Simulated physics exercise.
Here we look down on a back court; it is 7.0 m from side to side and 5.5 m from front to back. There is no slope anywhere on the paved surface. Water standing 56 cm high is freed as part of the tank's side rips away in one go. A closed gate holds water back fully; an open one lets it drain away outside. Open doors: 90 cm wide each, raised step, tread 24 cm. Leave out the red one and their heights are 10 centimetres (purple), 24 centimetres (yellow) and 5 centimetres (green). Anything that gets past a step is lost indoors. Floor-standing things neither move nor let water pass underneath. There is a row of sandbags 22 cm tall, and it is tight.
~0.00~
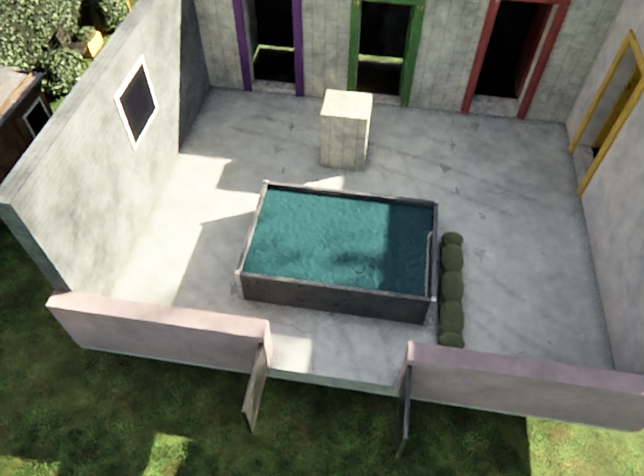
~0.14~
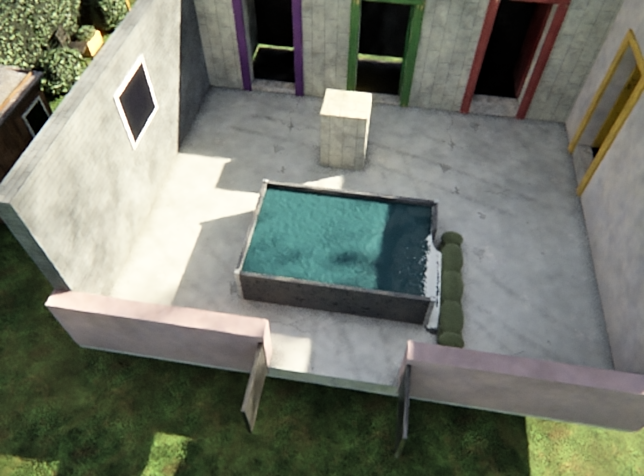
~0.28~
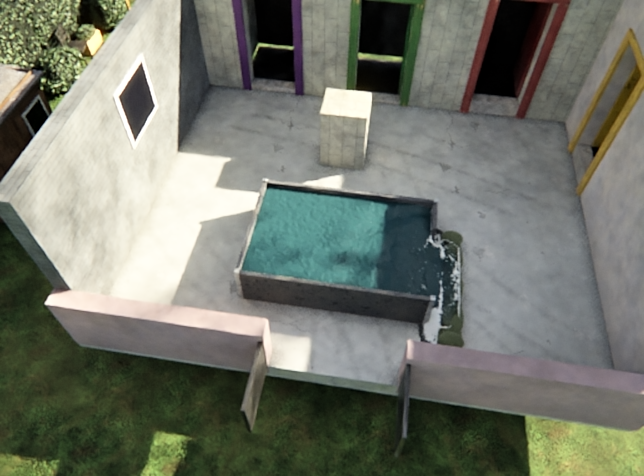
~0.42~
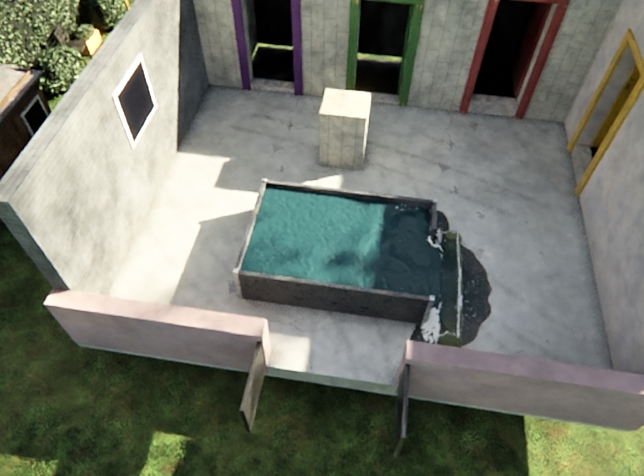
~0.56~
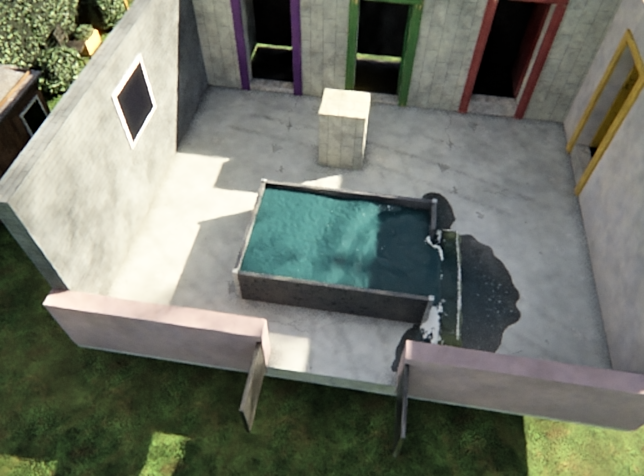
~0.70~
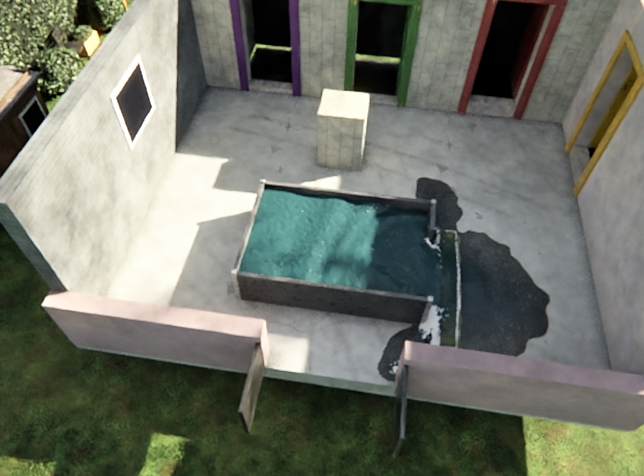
Water pouring from the right side of a tank, washing over a row of green sandbags and spreading darkly across a walled courtyard.
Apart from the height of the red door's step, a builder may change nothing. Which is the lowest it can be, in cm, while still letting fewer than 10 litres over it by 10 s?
No lower than about 8 cm.
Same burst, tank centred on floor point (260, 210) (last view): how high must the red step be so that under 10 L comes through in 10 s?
At least roughly 10.0 cm high.
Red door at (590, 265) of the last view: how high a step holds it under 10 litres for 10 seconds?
About 11.5 cm.
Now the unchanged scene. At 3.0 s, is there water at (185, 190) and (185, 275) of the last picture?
Note: Point one not yet reached; point two not yet reached.
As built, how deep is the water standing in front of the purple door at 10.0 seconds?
About 4.0 cm.
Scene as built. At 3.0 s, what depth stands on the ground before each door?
Purple door 0 cm, yellow door 5 cm, red door 6 cm, green door 0 cm.
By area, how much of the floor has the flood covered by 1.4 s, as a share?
Near 25 per cent of the open floor.
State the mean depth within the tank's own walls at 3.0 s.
On average, around 36 cm.
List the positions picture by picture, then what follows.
Still water, 56 cm deep, in the tank at (342, 239); the red door at (507, 70) is dry, in the first frame.
Water pours out at (427, 279) and has run 0.2 m, to (434, 329); about 23 cm deep outside, 56 cm at the back, in the second frame.
The gap is at (426, 279), the front 0.5 m out at a hidden place; the back of the tank holds 56 cm, in the third frame.
The gap is at (425, 279), the front 0.9 m out at (485, 310); the back of the tank holds 56 cm, in the fourth frame.
The gap is at (425, 278), the front 1.3 m out at (515, 314); the back of the tank holds 56 cm, in the fifth frame.
Water pours out at (424, 279) and has run 1.7 m, to (542, 300); about 4 cm deep outside, 56 cm at the back; the red door at (503, 70), 4.3 m from the gap, is still 2.4 m from the nearest water, in the sixth frame.
After 1.4 s water covers 25 % of the floor, deepest (21 cm) near (421, 373); it has not reached the red door.
After 3.0 s water covers 40 % of the floor, deepest (19 cm) near (545, 366); 6 cm at the red door, 0 litres in over its 26 cm step.
After 10.0 s water covers 75 % of the floor, deepest (11 cm) near (421, 373); 8 cm at the red door, 0 litres in over its 26 cm step.
At the red door as built, the water arrived by 2.7 s and peaked near 10 cm at 5.8 s.
With a step of 6.5 cm, 25 litres would have come in within the 10 s; with 10 cm, 1 litre. So under 10 litres takes about 8 cm.
